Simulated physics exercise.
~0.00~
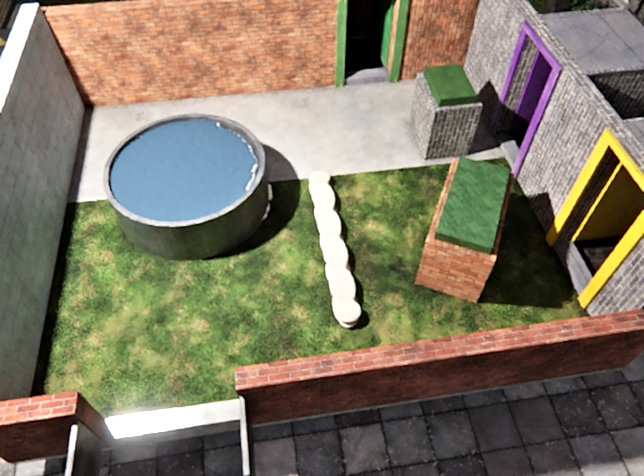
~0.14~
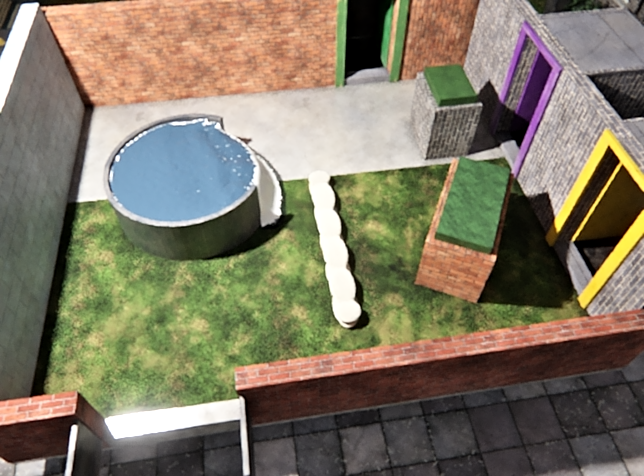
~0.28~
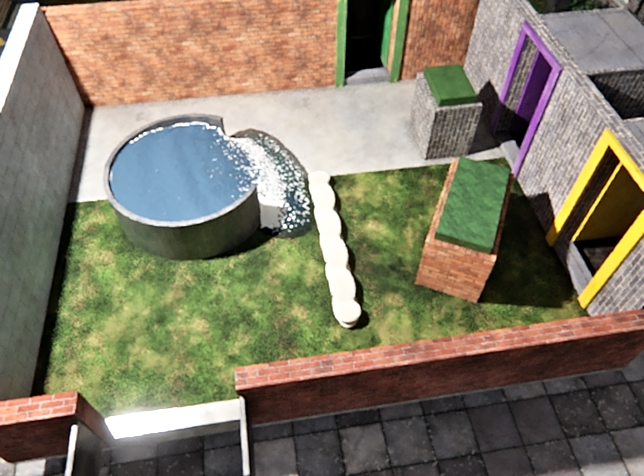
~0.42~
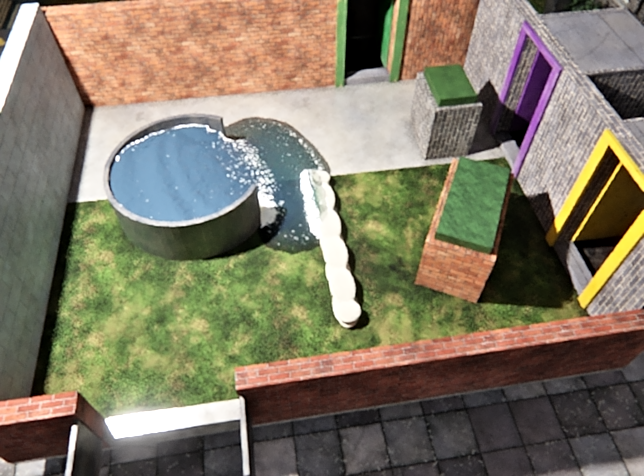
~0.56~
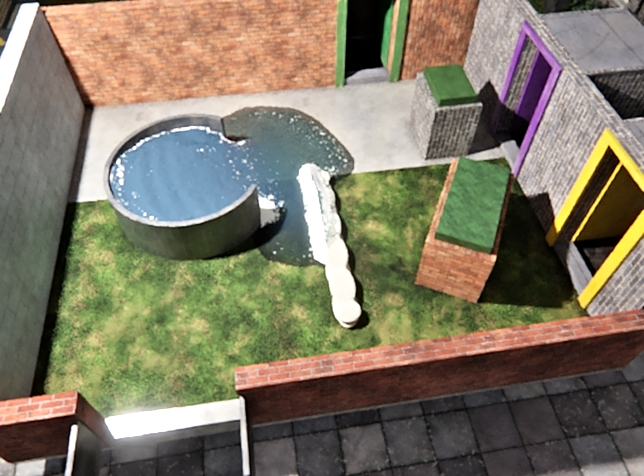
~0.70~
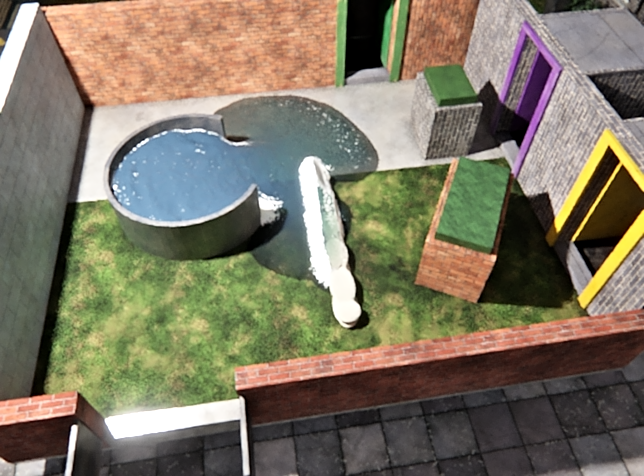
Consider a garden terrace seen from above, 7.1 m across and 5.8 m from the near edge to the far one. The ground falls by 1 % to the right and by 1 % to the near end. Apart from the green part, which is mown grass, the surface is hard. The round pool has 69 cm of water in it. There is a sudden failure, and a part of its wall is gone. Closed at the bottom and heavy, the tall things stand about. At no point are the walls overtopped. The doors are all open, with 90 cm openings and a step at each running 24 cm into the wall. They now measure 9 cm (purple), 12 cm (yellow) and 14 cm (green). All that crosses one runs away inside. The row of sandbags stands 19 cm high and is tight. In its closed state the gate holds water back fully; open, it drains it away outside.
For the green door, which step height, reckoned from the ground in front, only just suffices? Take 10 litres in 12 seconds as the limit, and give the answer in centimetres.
A step of roughly 19 cm.
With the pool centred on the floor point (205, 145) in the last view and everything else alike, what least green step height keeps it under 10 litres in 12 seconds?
Close to 16 cm would do it.
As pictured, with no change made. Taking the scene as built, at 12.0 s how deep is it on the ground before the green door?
A ruler would read roughly 6.5 cm.
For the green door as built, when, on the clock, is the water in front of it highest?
At roughly 2.0 s.
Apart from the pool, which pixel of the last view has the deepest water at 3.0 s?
(462, 82).
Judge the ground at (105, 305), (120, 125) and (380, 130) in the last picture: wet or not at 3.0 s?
Untouched; untouched; soaked.
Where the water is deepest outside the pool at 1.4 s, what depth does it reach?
About 40 cm at most.
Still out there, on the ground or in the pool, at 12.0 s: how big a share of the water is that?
Some 92 per cent remains.
After 1.4 s water covers 35 % of the floor, deepest (40 cm) near (302, 189); 16 cm at the green door, 0 litres in over its 14 cm step.
After 3.0 s water covers 60 % of the floor, deepest (38 cm) near (462, 82); 20 cm at the green door, 27 litres in over its 14 cm step.
After 12.0 s water covers 95 % of the floor, deepest (14 cm) near (574, 349); 7 cm at the green door, 40 litres in over its 14 cm step.
At the green door as built, the water arrived by 1.2 s and peaked near 24 cm at 2.0 s.
With a step of 16.5 cm, 22 litres would have come in within the 12 s; with 22.5 cm, 3 litres. So under 10 litres takes about 19 cm.
